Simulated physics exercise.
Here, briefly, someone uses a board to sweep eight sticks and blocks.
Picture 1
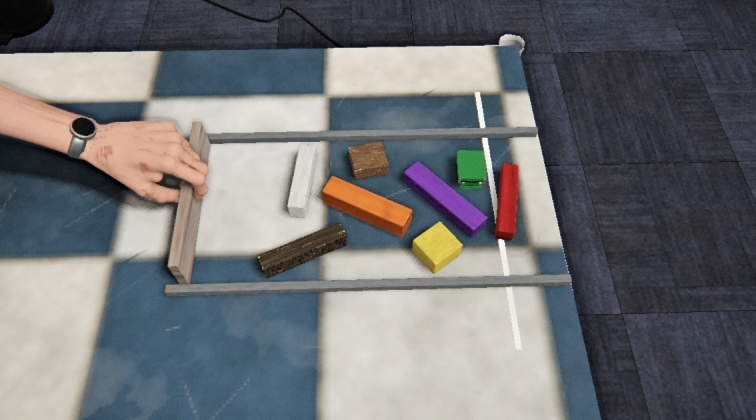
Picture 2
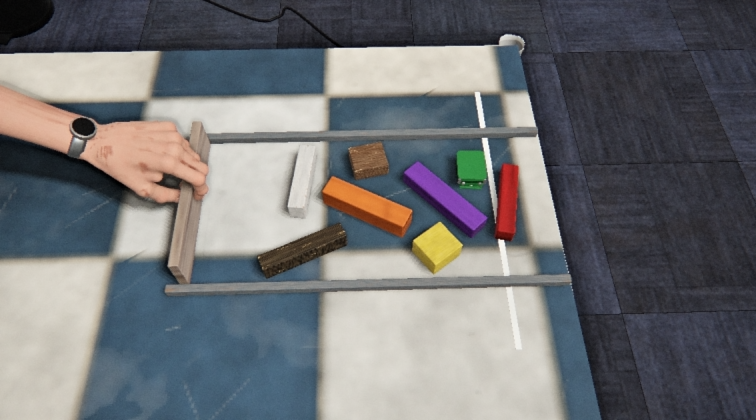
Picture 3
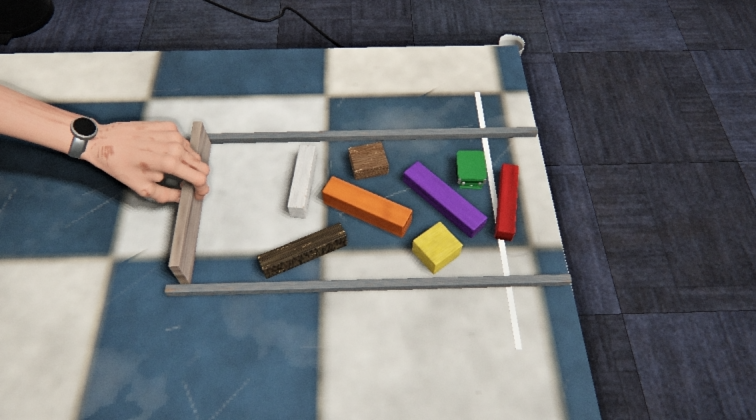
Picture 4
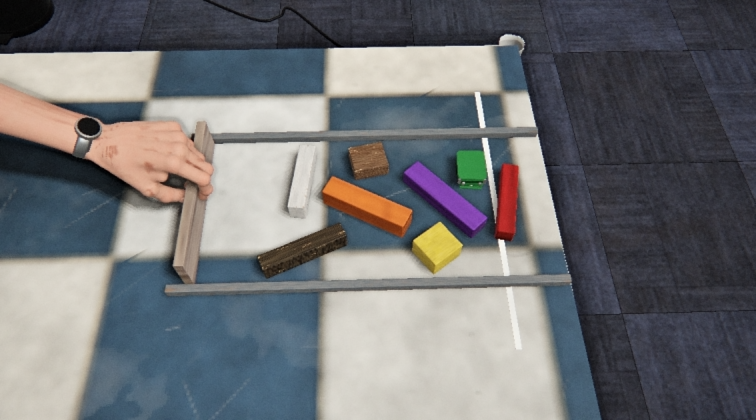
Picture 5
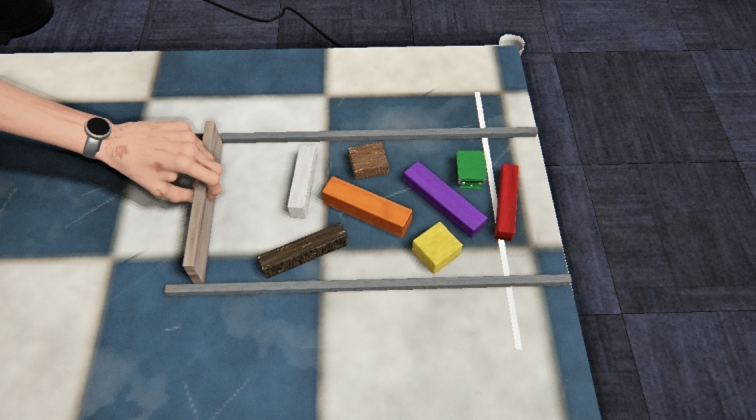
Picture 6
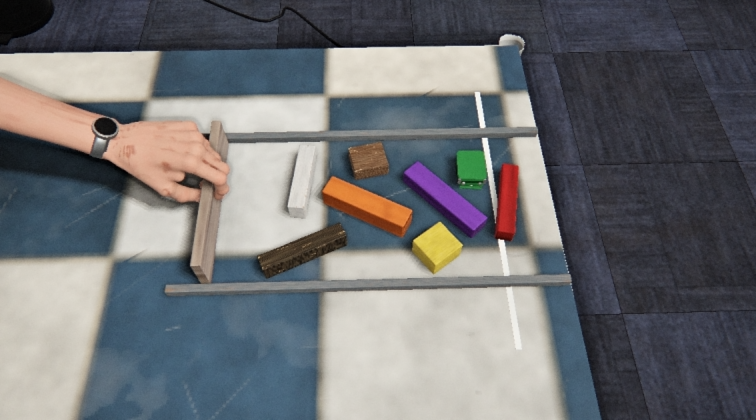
A hand with a dark-strapped watch grips a wooden board at the left of a blue-and-cream checkered tabletop, seen from above, with dark carpet at right. Between two grey rails lie white, brown, dark brown, orange, purple, yellow, green and red blocks and sticks, the red one by a white line. The hand holds nearly still, then slides the board slightly right, touching nothing, while the camera stays fixed.
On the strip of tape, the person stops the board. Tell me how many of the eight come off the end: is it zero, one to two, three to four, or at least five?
Falls come to a total of three or four.
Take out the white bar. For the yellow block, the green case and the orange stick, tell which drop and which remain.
The yellow block stays put; the green case stays put; the orange stick stays put.
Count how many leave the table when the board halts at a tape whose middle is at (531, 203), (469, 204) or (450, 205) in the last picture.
In that order 6, 1 and 1.
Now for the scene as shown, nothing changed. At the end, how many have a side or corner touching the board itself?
At rest, 2 are in contact.
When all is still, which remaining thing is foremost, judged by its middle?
Orange stick.
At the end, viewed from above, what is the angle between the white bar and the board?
About 0° out of line.
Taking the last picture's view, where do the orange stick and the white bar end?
Roughly at (549, 185) and at (501, 176), in that order.
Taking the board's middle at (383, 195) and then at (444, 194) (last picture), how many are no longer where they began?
Counting first: 8, next 8.
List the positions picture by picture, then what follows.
In the first picture, red stick (507, 201); green case (470, 170); purple stick (444, 199); board (191, 199); tape (495, 203).
In the second picture, green case (470, 170); board (191, 199).
In the third picture, purple stick (444, 199); brown block (368, 161).
In the fourth picture, red stick (507, 201); yellow block (437, 248).
In the fifth picture, green case (470, 170); orange stick (367, 207).
In the sixth picture, red stick (507, 201); green case (470, 170); purple stick (444, 199); board (211, 199); tape (495, 203).
Soon after, none off yet; red stick at rest near (507, 201); green case at rest near (470, 170); purple stick at rest near (444, 199).
At rest, the number that fall off is three or four; fallen, purple stick, green case and red stick.
